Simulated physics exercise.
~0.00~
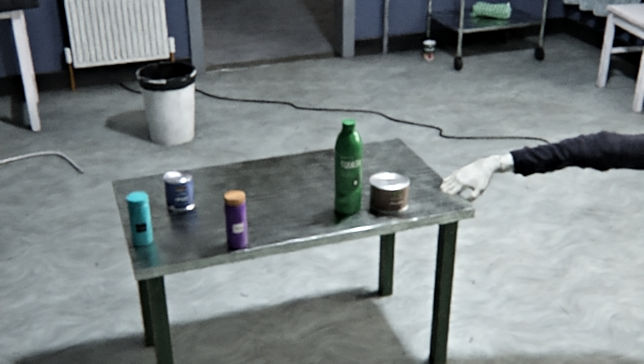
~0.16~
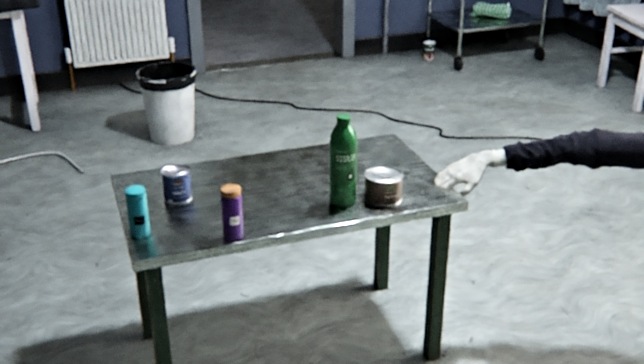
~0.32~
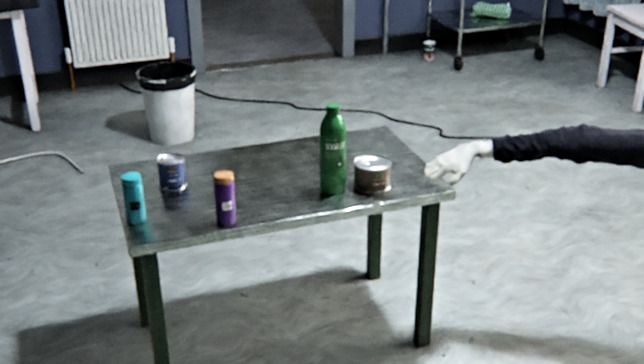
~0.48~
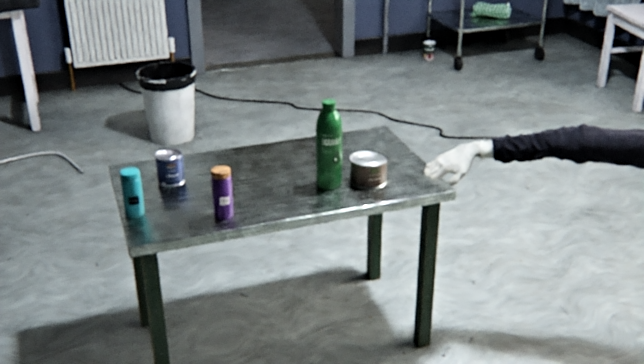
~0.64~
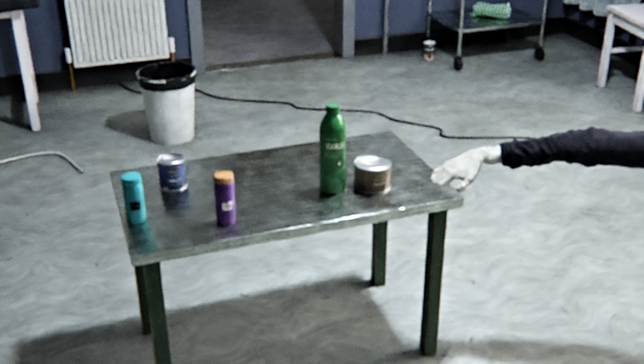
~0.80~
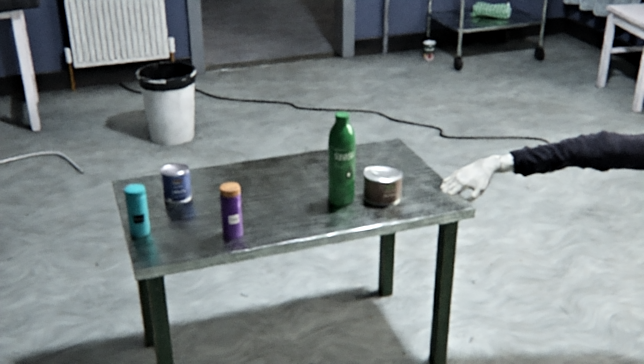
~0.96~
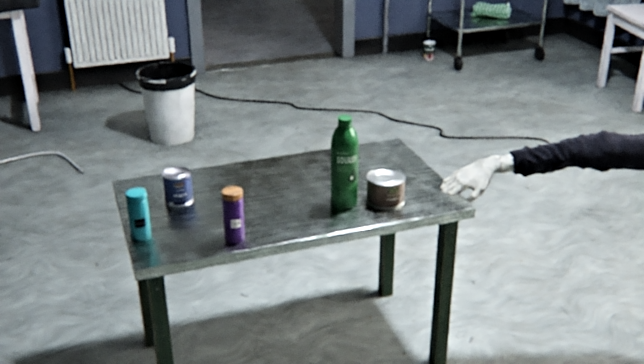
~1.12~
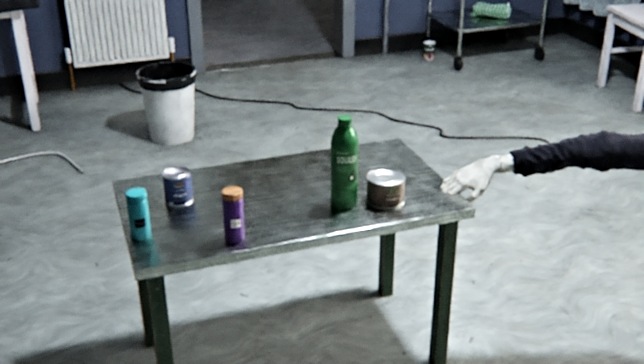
A table slides back a little, then forward beside a gloved hand, its five containers still standing.
